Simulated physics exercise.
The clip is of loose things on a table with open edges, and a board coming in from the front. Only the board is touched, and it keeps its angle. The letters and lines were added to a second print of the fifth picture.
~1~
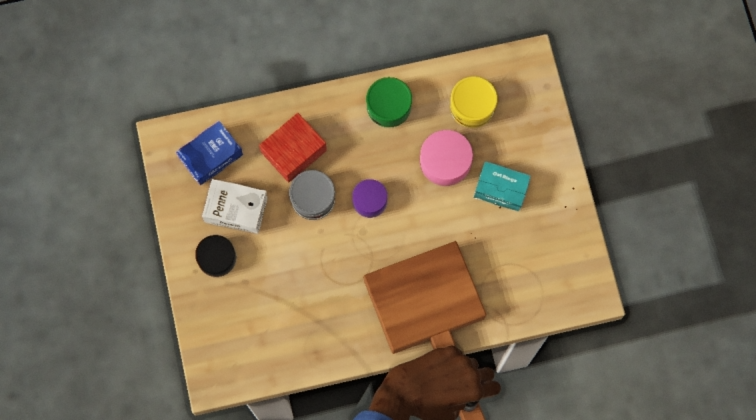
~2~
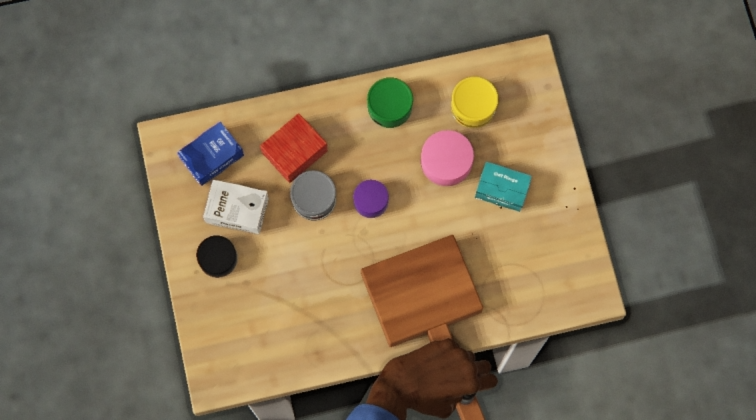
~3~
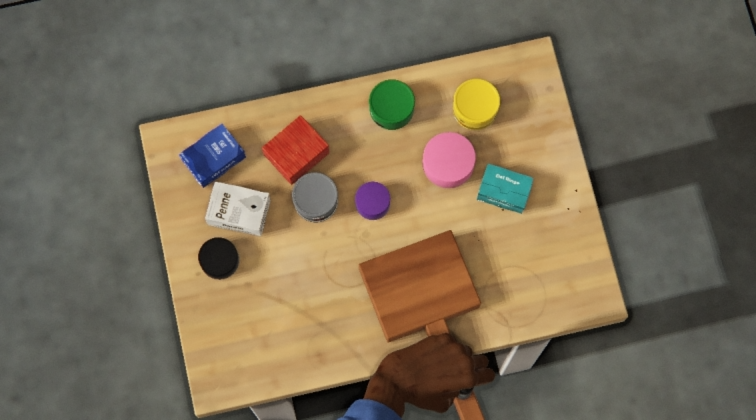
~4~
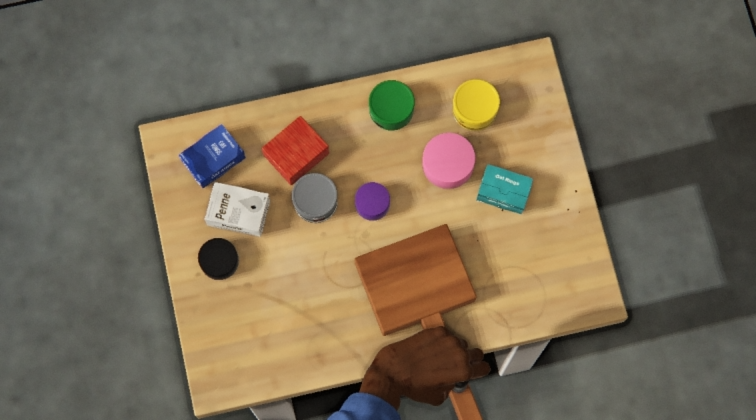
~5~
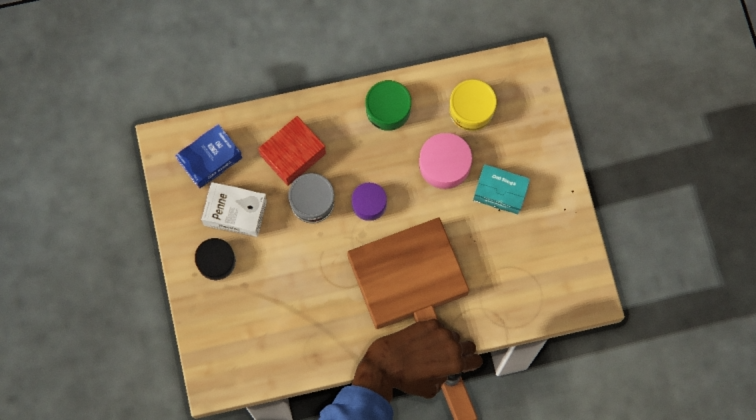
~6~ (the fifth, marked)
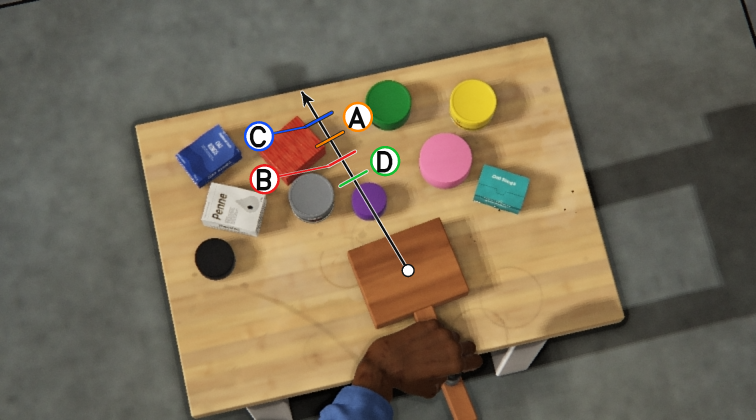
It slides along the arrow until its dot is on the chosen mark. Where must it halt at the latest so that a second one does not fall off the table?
A.
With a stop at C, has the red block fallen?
Yes.
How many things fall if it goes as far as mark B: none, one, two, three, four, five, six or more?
By then, none.
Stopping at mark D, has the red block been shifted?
Yes.
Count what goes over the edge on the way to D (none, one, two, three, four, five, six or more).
The count is none.
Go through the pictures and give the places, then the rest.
Pink tin (446, 158); purple pot (370, 199); green jar (389, 103), in the first frame.
Board (422, 288); black pot (217, 257), in the second frame.
Board (419, 283); yellow jar (476, 105), in the third frame.
Board (415, 278); turquoise packet (505, 190), in the fourth frame.
Board (408, 271); grey tin (312, 198); pink tin (446, 161); purple pot (369, 202), in the fifth frame.
On the copy, A at (330, 139); B at (341, 159); C at (318, 120); D at (353, 179); the arrow from (408, 271) to (302, 92); the white dot at (408, 271).
On A. First, board (379, 226); red block (290, 148); purple pot (357, 175).
Then, board (351, 178); red block (280, 135); purple pot (335, 126).
Finally, board (330, 143); purple pot (320, 90); red block (264, 105); none fallen.
By contrast, B is within the limit but short; C drops two; D is within the limit but short.
